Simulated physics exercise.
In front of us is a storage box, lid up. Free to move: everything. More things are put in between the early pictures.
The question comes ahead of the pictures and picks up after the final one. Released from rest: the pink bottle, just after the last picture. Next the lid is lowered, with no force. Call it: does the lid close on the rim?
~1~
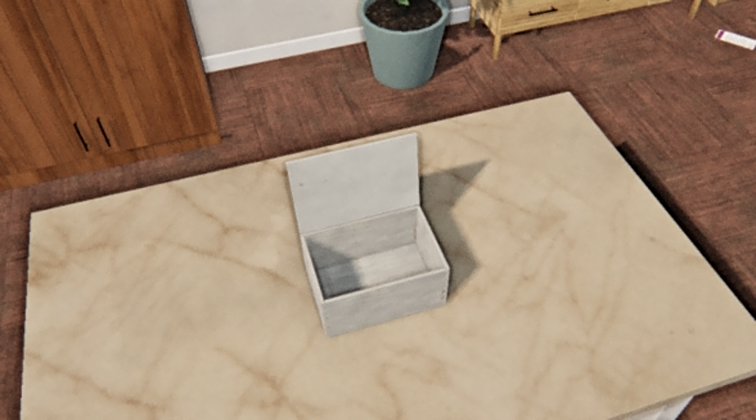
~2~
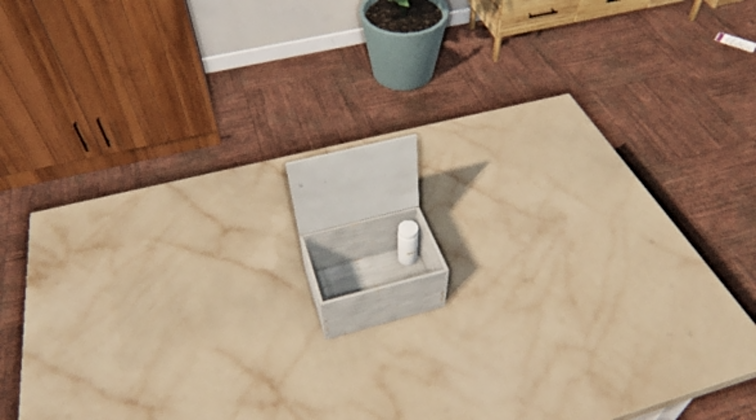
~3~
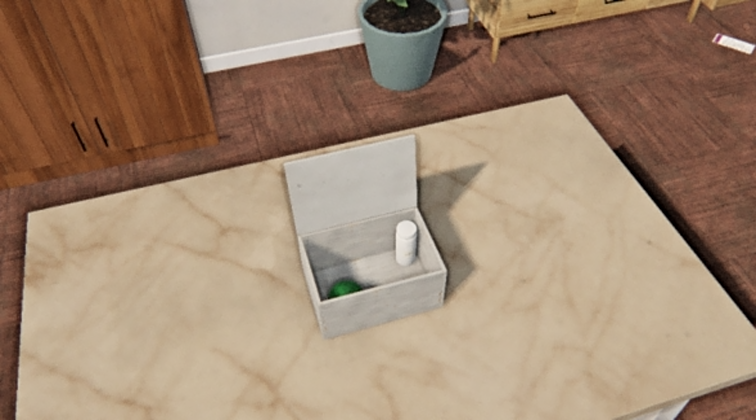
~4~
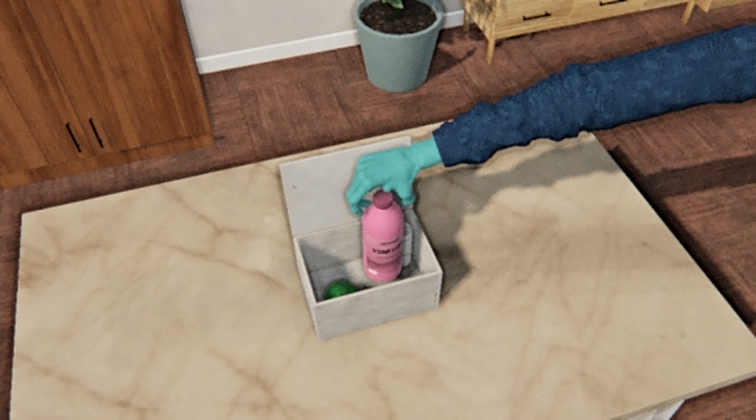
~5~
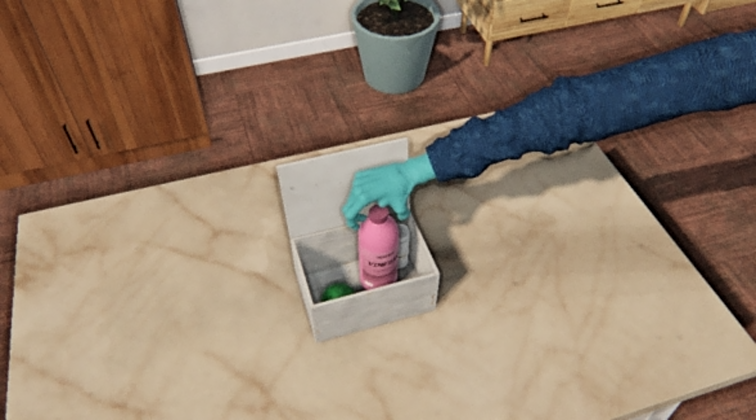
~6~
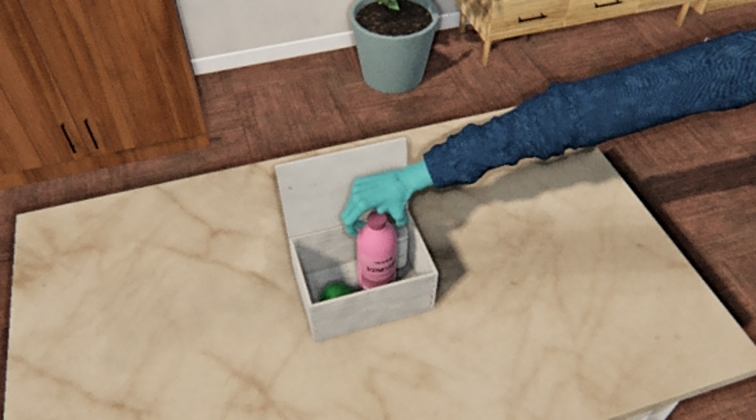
My call is that it fails to close.
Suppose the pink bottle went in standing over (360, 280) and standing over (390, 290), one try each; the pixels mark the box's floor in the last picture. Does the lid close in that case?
Try 1: Lid not shut; try 2: Lid not shut.
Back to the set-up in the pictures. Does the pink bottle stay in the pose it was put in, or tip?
Looking at the last picture, it is left as set.
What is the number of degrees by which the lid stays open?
Angle above rim: About 55°.
Then, 1.10 s on from there, lid starting down.
Then, 1.50 s on from there, lid 66° above the rim.
Then, 3.50 s on from there, lid 57° above the rim.
In the end, lid 57° above the rim; all 3 unmoved. At the end, from the last picture's camera, pink bottle near (377, 253).
